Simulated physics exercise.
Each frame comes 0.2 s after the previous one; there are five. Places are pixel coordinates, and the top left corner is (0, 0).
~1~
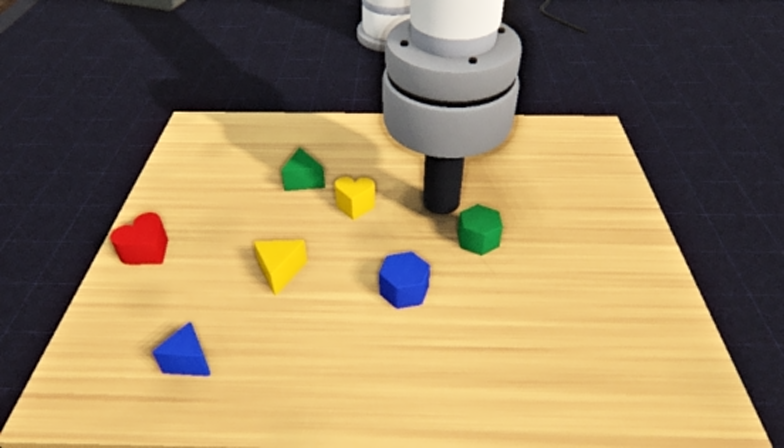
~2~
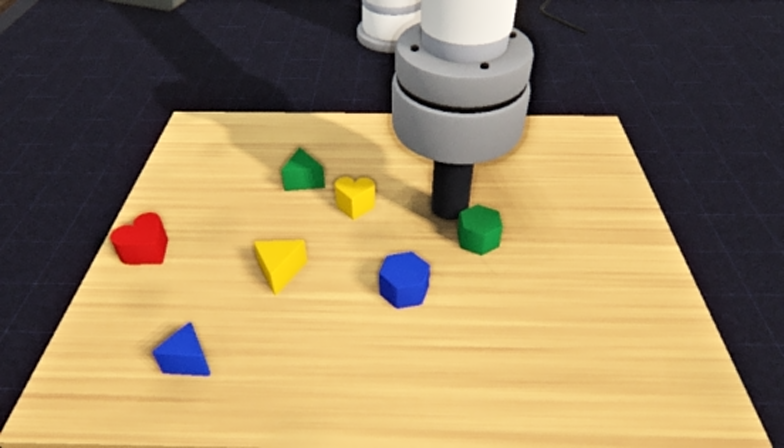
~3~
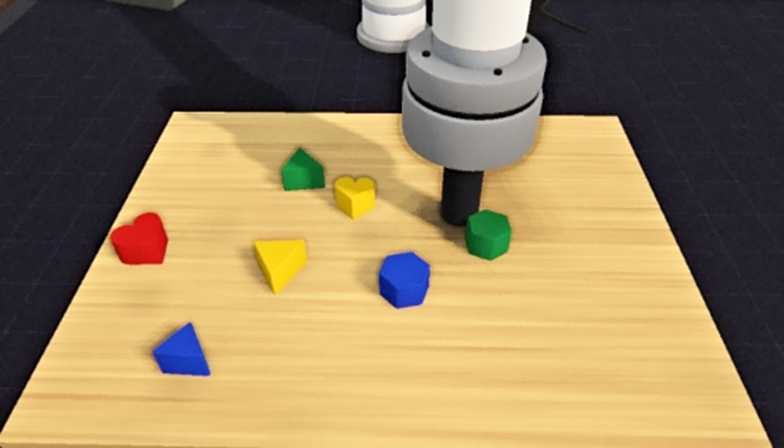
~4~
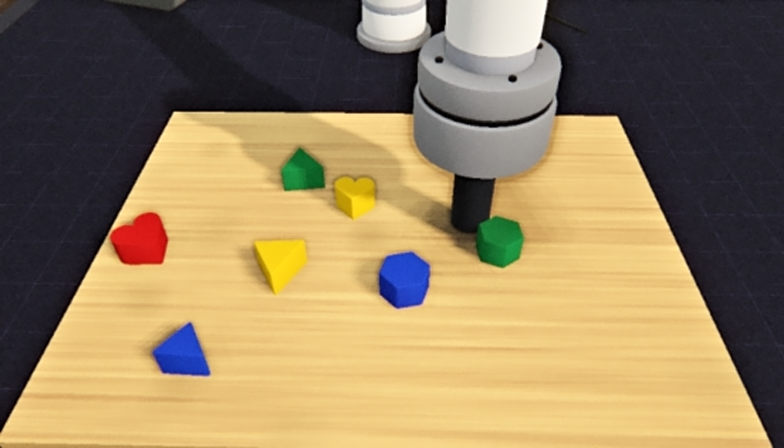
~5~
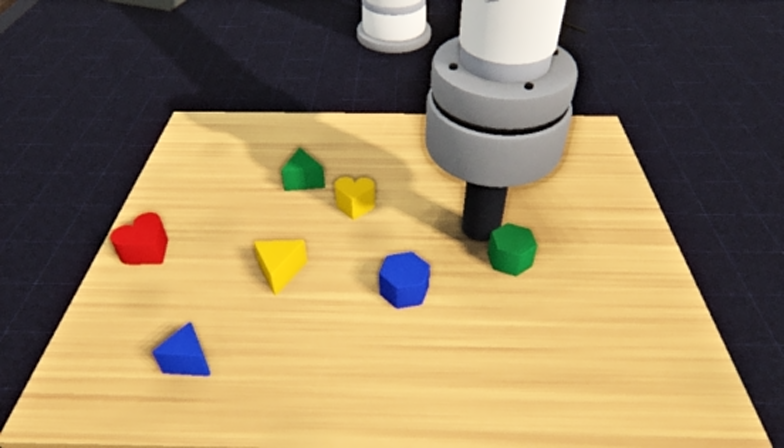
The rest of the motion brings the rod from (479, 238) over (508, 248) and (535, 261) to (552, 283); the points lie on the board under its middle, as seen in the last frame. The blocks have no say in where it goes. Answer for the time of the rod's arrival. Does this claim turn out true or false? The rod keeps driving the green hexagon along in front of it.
It is true.
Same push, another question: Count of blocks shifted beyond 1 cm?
It's going to be one.
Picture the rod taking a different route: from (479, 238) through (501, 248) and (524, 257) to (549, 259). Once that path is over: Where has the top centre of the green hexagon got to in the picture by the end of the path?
Answer: (577, 269).
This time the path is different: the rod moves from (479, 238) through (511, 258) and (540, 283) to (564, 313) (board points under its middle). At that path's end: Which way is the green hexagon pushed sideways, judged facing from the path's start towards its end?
It's going to go left.
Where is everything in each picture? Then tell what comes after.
The first picture shows rod tip (441, 202); block tops, green hexagon (481, 218).
The second picture shows rod (450, 208); blocks unchanged.
The third picture shows rod (459, 214); green hexagon (490, 223).
The fourth picture shows rod (470, 221); green hexagon (501, 230).
The fifth picture shows rod (481, 228); green hexagon (514, 238).
The first path, step by step. Halfway along, rod (525, 243); green hexagon (556, 259), turned 25° clockwise.
At the end, rod (555, 273); green hexagon (594, 288).
